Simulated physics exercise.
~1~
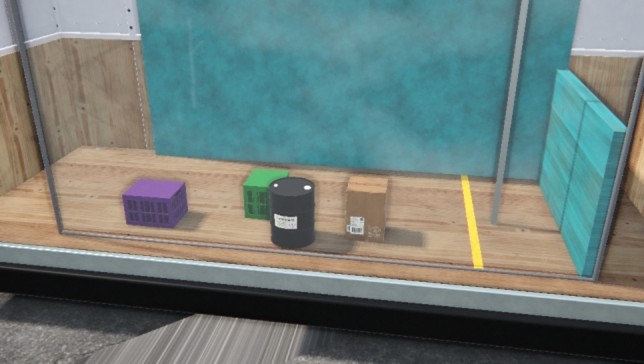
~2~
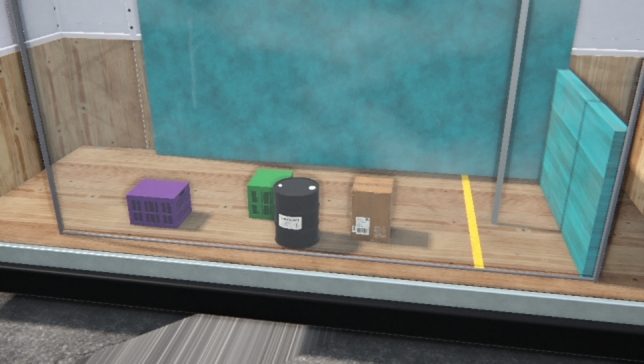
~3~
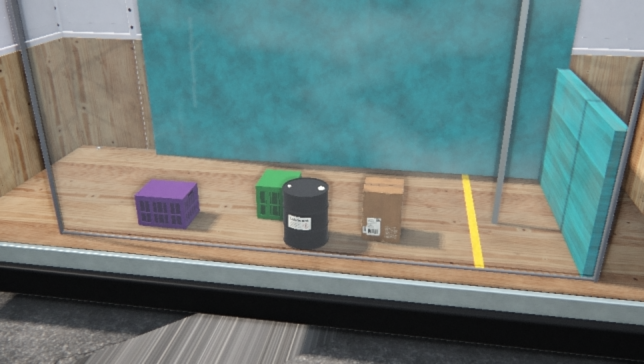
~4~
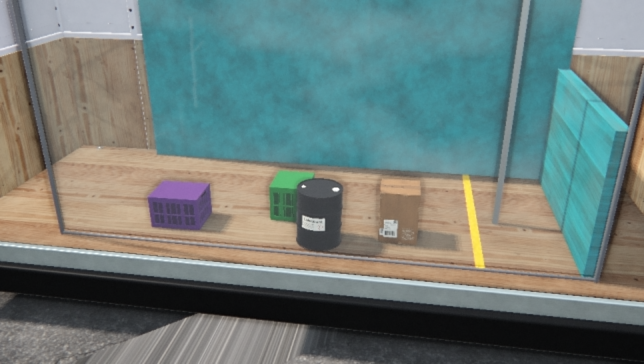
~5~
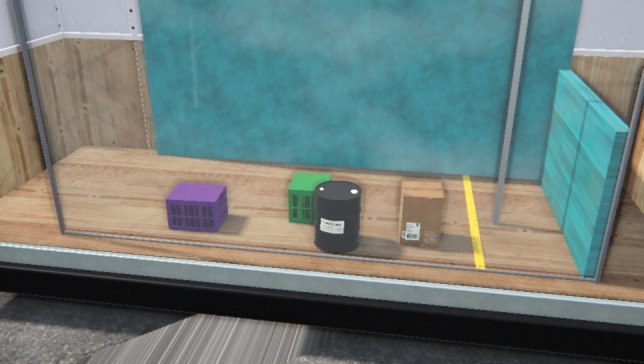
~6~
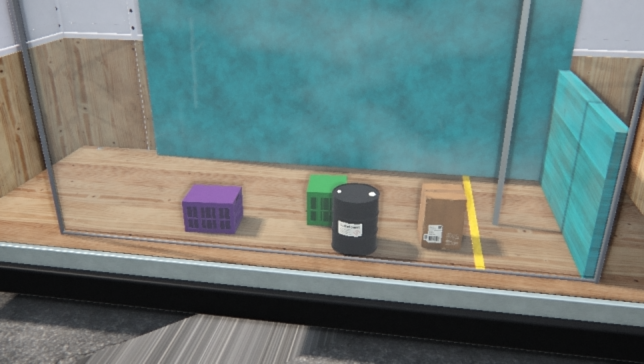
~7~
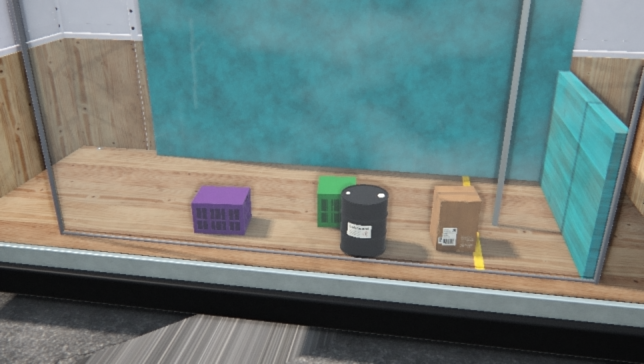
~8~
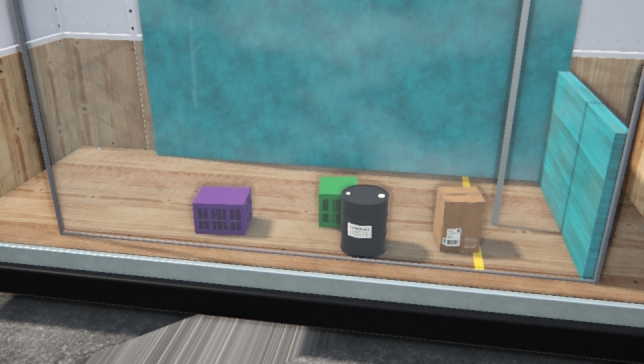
A black drum, a brown box, a green crate and a purple crate slid right together across a wooden floor, all staying upright, then came to rest with the box leading, right at the yellow line but stopping just short of passing it.
